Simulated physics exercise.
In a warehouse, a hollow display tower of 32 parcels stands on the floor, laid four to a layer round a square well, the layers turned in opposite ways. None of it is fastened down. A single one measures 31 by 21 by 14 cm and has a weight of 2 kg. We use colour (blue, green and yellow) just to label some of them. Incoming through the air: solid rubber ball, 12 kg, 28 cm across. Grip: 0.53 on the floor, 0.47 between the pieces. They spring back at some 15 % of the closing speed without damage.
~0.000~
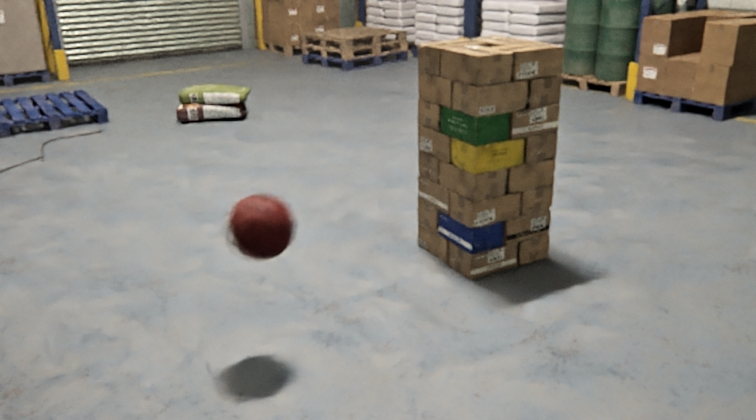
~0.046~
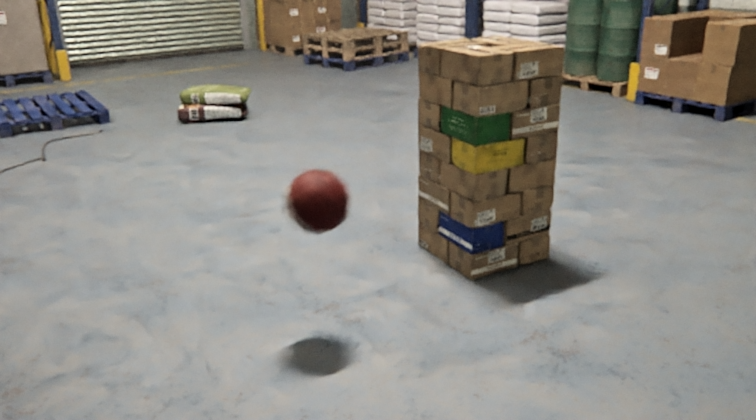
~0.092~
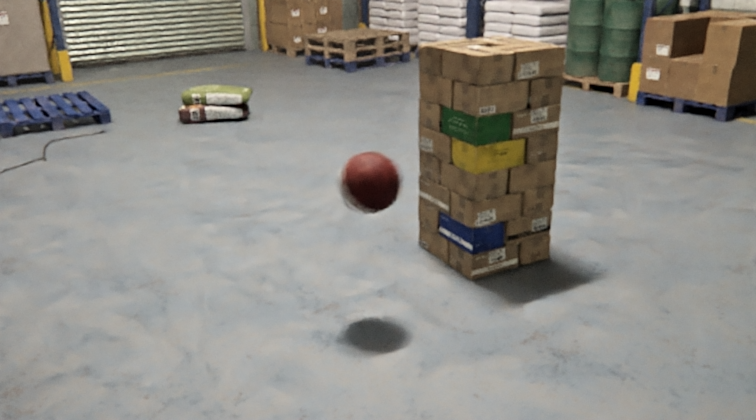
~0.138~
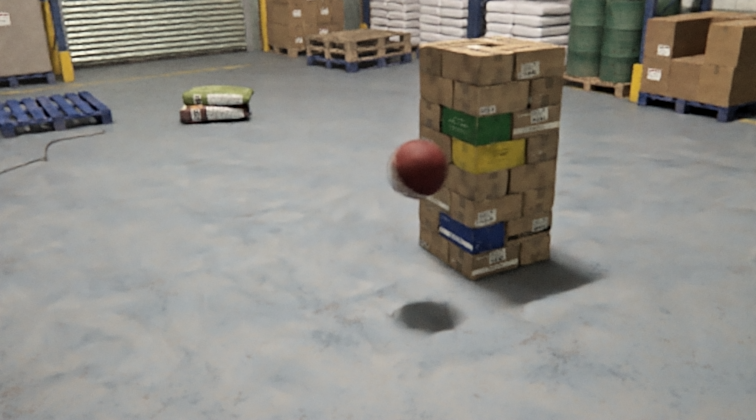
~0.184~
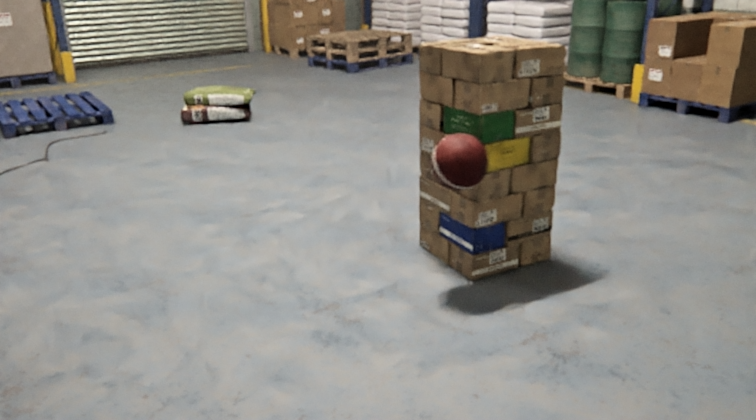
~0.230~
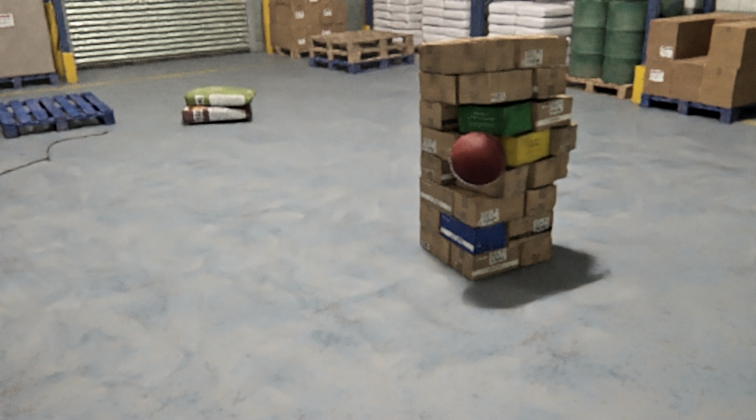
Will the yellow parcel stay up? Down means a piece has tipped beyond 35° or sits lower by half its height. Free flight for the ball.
No.
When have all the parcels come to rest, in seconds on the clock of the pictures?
Close to 2.5 seconds.
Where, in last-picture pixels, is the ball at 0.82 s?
Look close to (600, 254).
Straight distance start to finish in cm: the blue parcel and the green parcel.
For blue it's roughly 0 cm, and for green it's roughly 120 cm.
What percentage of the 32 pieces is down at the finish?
It works out at roughly 30 per cent.
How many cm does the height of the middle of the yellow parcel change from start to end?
Its middle ends around 54 cm lower.
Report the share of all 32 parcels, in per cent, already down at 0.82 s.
30 percent by then.
Around 0.42 s, ball still moving; 2 of the 32 parcels down; yellow parcel tipped 19°; green parcel tipped 24°, 48 mm lower.
Around 0.82 s, ball still moving; 10 of the 32 parcels down; yellow parcel on its side; green parcel on its side.
Finally (2.5 s), ball rolling away; 10 of the 32 parcels down; yellow parcel on its side; green parcel on its side; blue parcel unmoved. Seen by the last camera, middles, yellow parcel near (651, 211), green parcel near (626, 212).
